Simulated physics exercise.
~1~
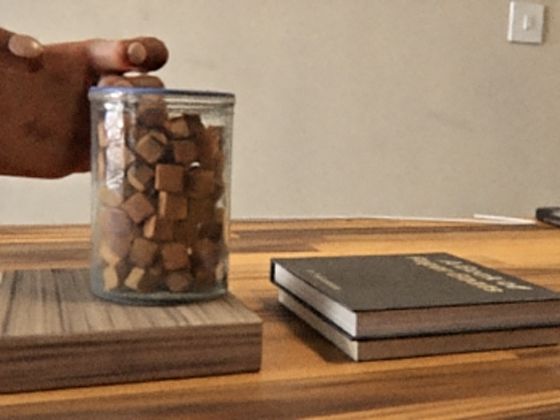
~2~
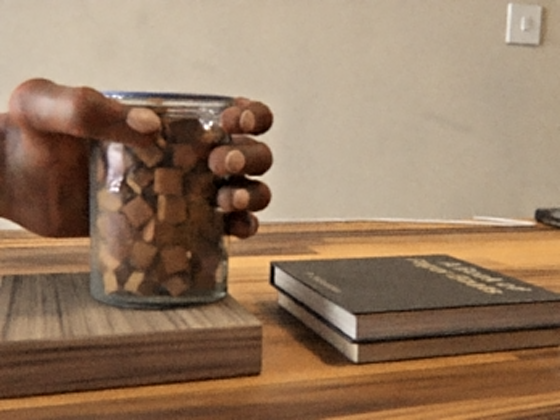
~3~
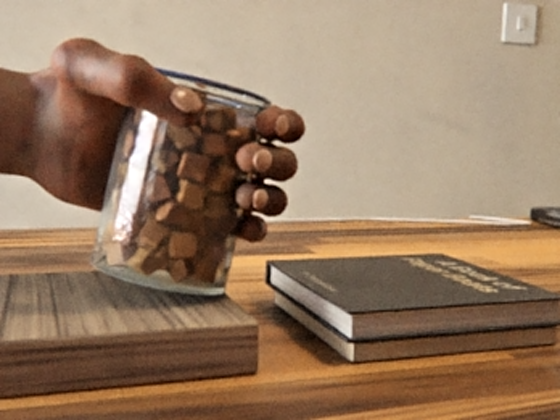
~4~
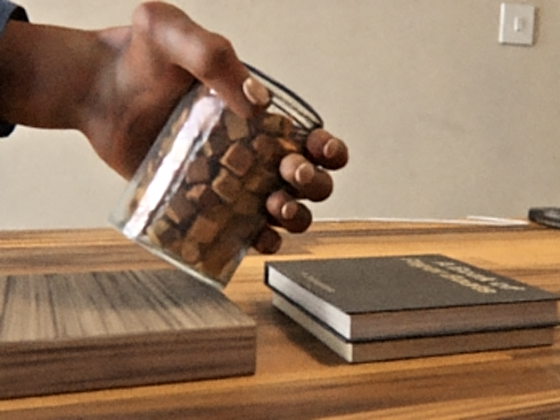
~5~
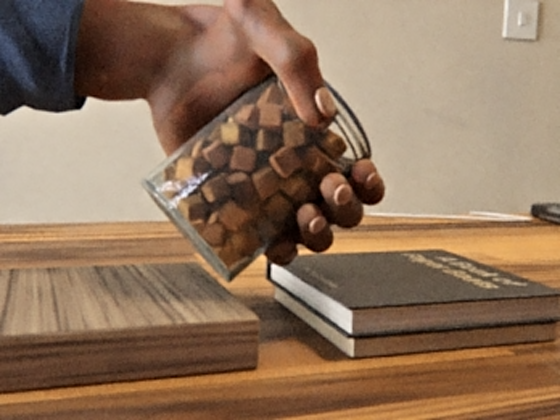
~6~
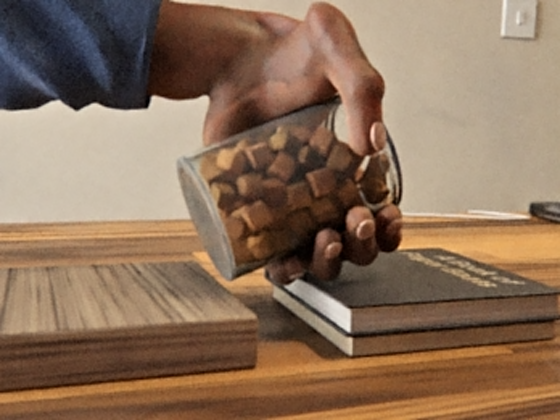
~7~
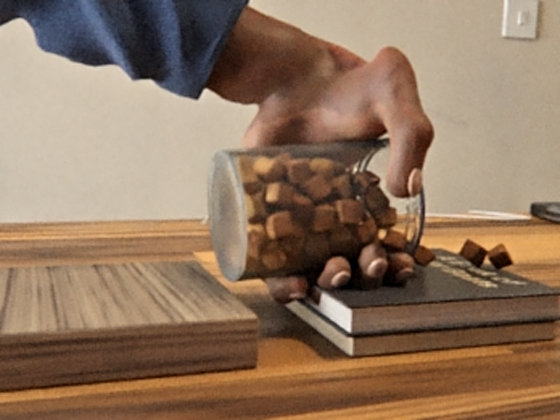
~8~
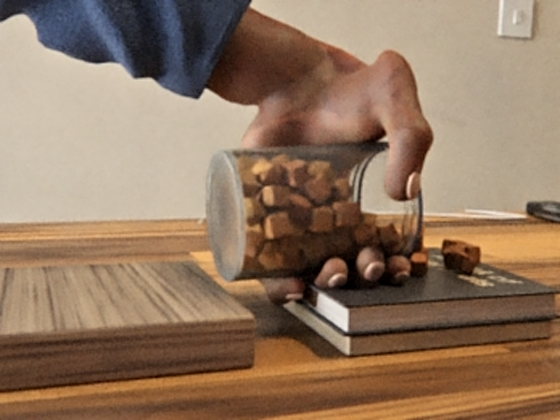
Clear jar of brown cubes being lifted, tipped rightward by a hand and laid sideways on stacked books, spilling a few cubes.
